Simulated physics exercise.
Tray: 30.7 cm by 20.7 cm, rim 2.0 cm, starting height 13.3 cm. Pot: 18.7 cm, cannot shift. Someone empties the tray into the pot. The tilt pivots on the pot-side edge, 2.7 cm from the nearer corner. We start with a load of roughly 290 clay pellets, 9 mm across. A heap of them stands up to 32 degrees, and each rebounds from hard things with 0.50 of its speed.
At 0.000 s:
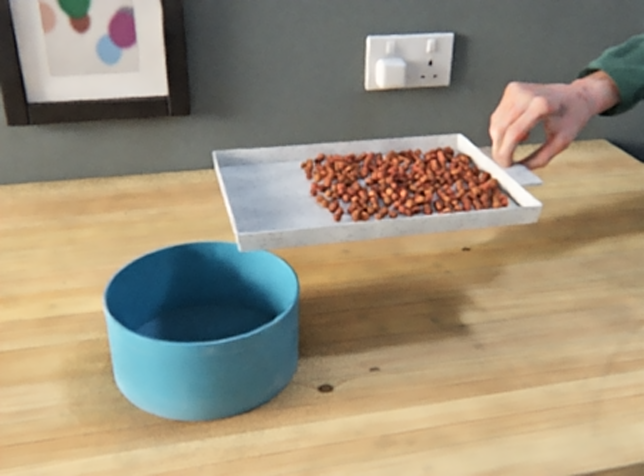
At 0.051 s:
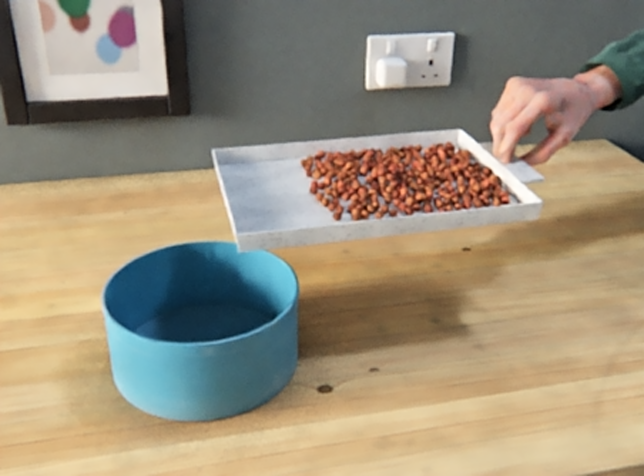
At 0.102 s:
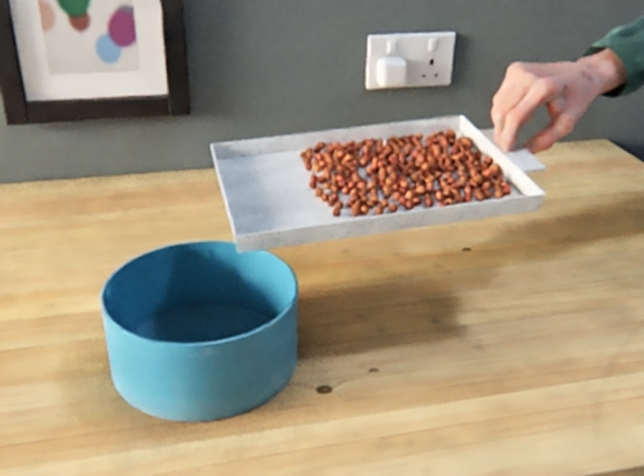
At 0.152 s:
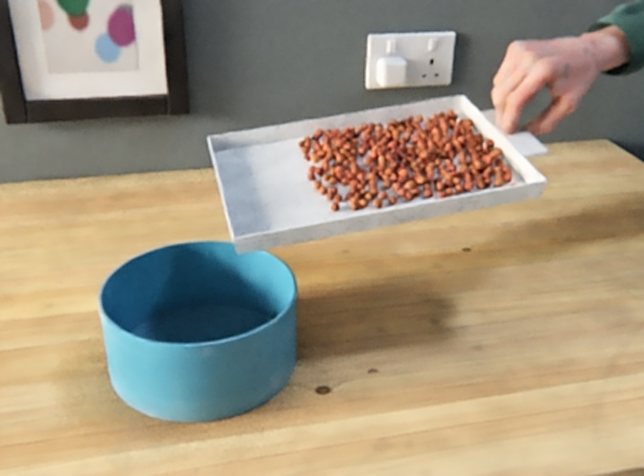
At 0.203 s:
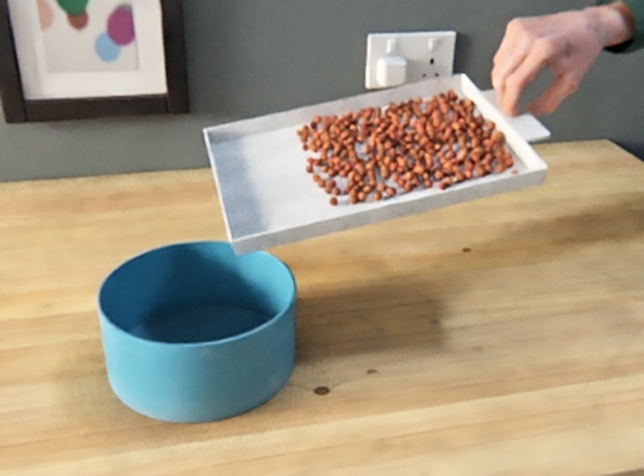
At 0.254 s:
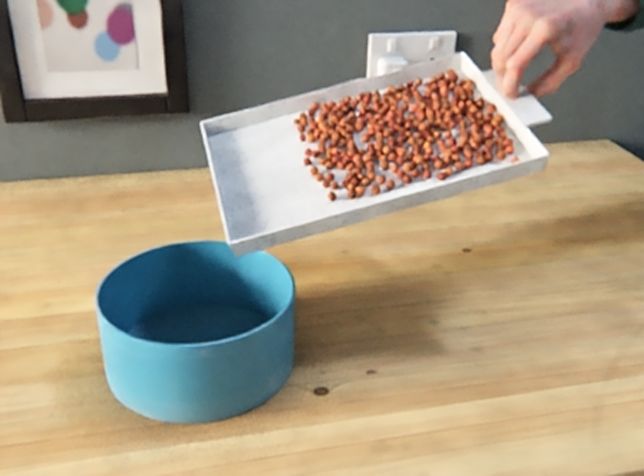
A shallow white tray of small reddish-brown pieces starts out level above a wooden surface, its left end over the rim of a blue pot. A hand at the right end raises that side steadily, so the tray slopes down to the left while the pieces stay bunched toward the right.
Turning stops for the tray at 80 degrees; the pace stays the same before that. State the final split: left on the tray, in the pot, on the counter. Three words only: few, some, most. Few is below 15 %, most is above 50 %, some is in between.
Tray - some, pot - most, counter - few.
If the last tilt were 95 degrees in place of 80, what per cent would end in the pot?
In that case it comes to about 95 in a hundred.
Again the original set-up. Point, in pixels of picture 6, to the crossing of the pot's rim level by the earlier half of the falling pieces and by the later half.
Early half: About (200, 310); late half: (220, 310).
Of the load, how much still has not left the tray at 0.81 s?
About 85% of the load.
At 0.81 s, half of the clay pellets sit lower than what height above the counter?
I'd put it near 18 cm.
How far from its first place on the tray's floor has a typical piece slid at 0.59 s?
It has moved some 9 cm from its start.
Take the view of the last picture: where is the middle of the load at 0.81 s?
Load centre: About (258, 199) px.
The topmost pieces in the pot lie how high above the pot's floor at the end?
Top level: Approx. 2.5 cm.
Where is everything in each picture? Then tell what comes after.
The first picture shows tray tilt 0 degrees, front corners at (240, 233) and (539, 204); middle of the pieces at (404, 182); pot at (203, 287).
The second picture shows tray tilt 1 degrees, front corners at (239, 233) and (540, 201); middle of the pieces at (404, 179).
The third picture shows tray tilt 4 degrees, front corners at (237, 234) and (541, 192), lowest corner left front; middle of the pieces at (405, 170).
The fourth picture shows tray tilt 8 degrees, front corners at (235, 237) and (543, 180), lowest corner left front; middle of the pieces at (404, 158).
The fifth picture shows tray tilt 13 degrees, front corners at (233, 239) and (544, 166), lowest corner left front; middle of the pieces at (404, 144).
The sixth picture shows tray tilt 18 degrees, front corners at (231, 241) and (545, 153), lowest corner left front; middle of the pieces at (403, 132); pot at (197, 287). The tray's pace is about 90 degrees a second.
After 0.59 s, tilt 48 degrees; the tray holds 100 %, the pot 0 %.
After 0.81 s, tilt 68 degrees; the tray holds 85 %, the pot 10 %.
After 1.15 s, tilt 80 degrees; the tray holds 50 %, the pot 45 %.
By 2.0 s all is still; tray 25 %, pot 70 %, counter 5 %.
